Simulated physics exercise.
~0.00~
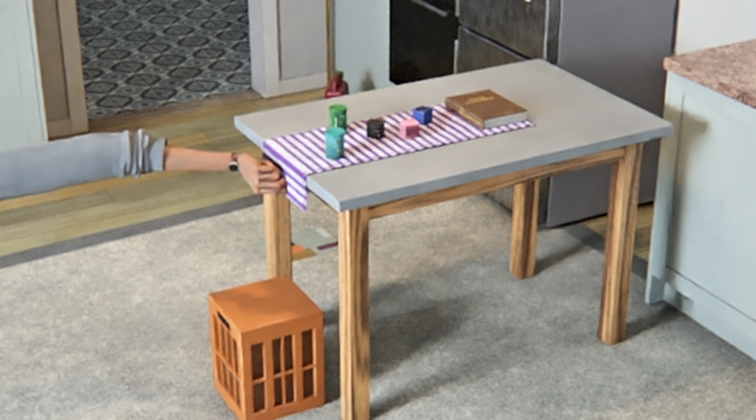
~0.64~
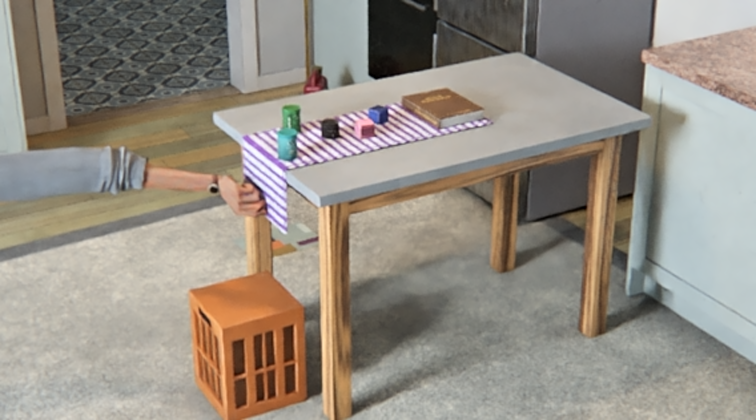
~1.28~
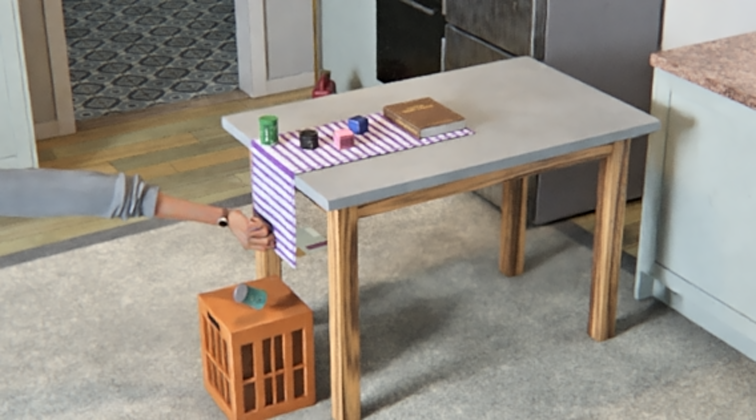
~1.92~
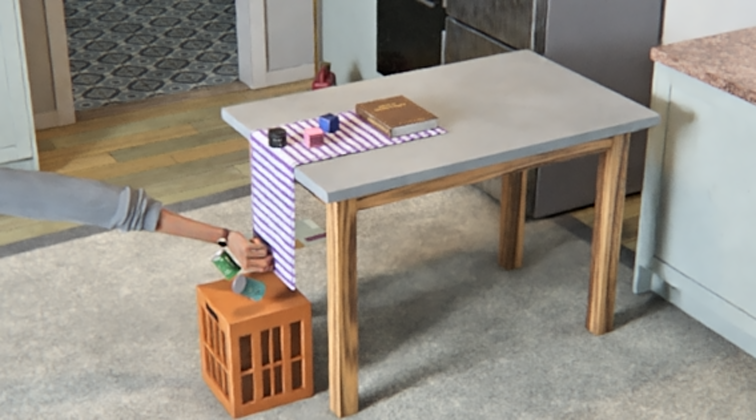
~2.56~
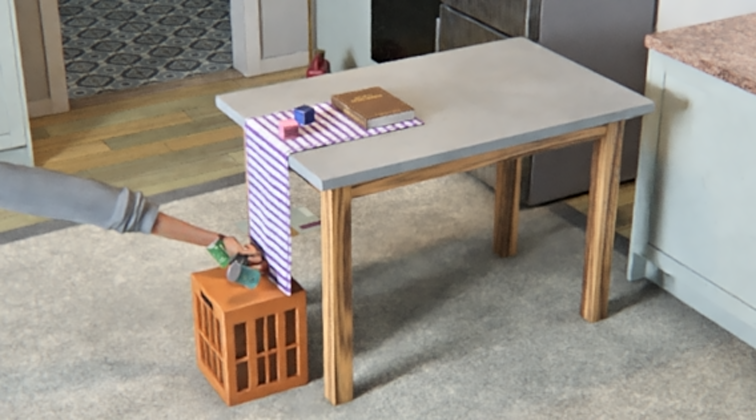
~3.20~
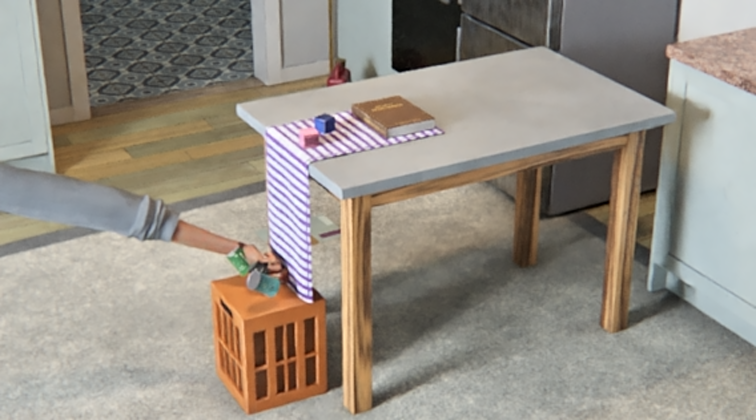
Hand pulling striped purple cloth down off table edge, two cans then black pot dropping onto orange crate, cubes and book remaining.
